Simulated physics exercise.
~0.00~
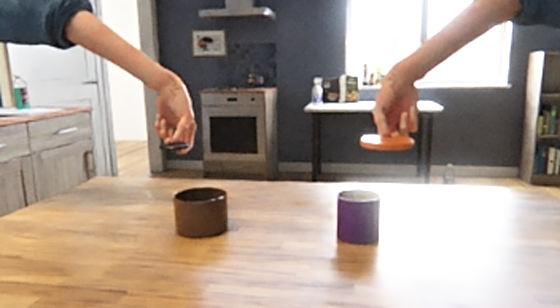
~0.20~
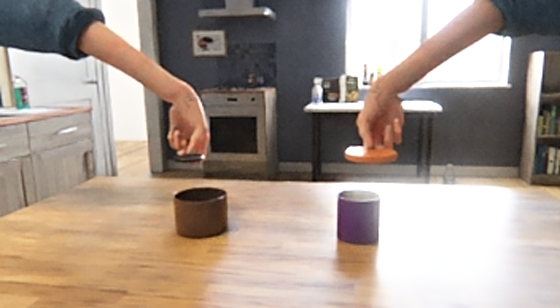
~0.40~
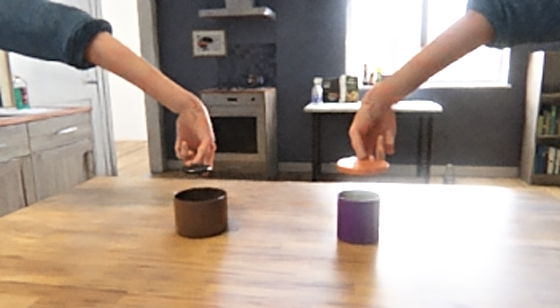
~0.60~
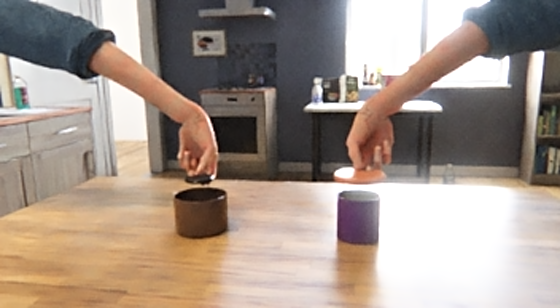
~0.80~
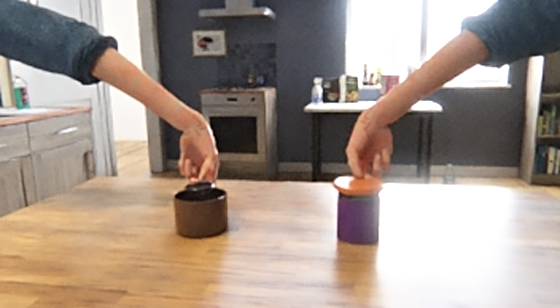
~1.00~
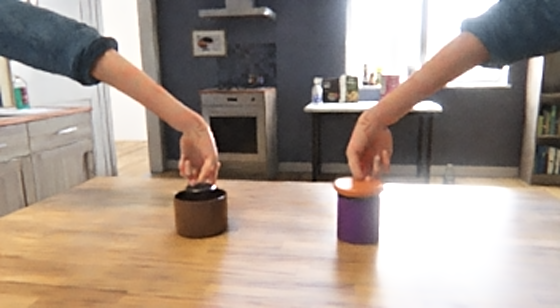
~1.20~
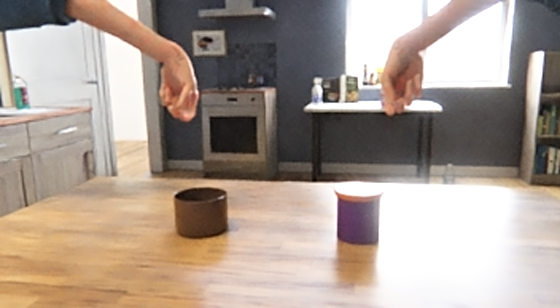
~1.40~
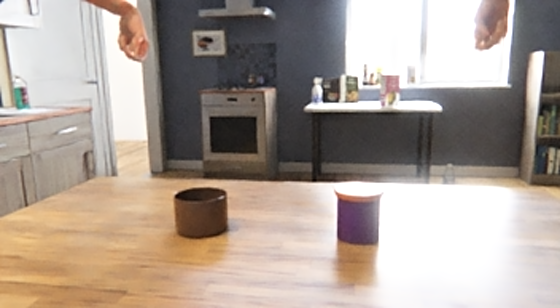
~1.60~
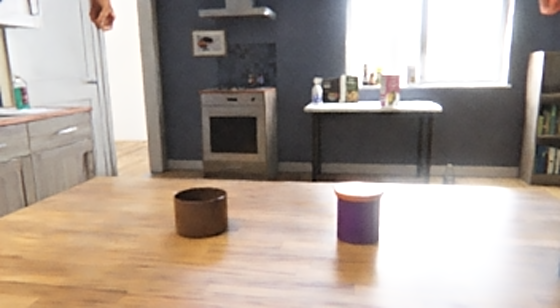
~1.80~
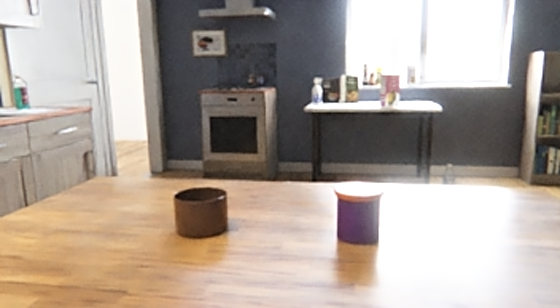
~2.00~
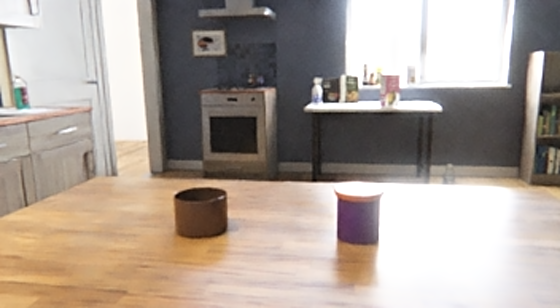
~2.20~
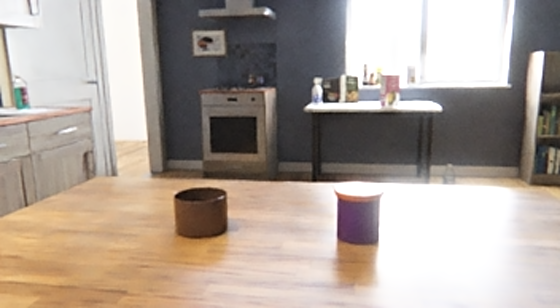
At the start, two hands hold flat round lids above two open containers on a wooden table, a small black one over the brown mug on the left and an orange one over the purple pot on the right. Both hands lower the lids together until they reach the openings. The fingers then let go, and the hands draw back up and out of view. The black lid drops inside the brown mug and can no longer be seen, while the orange lid stays on the rim of the purple pot, covering it.
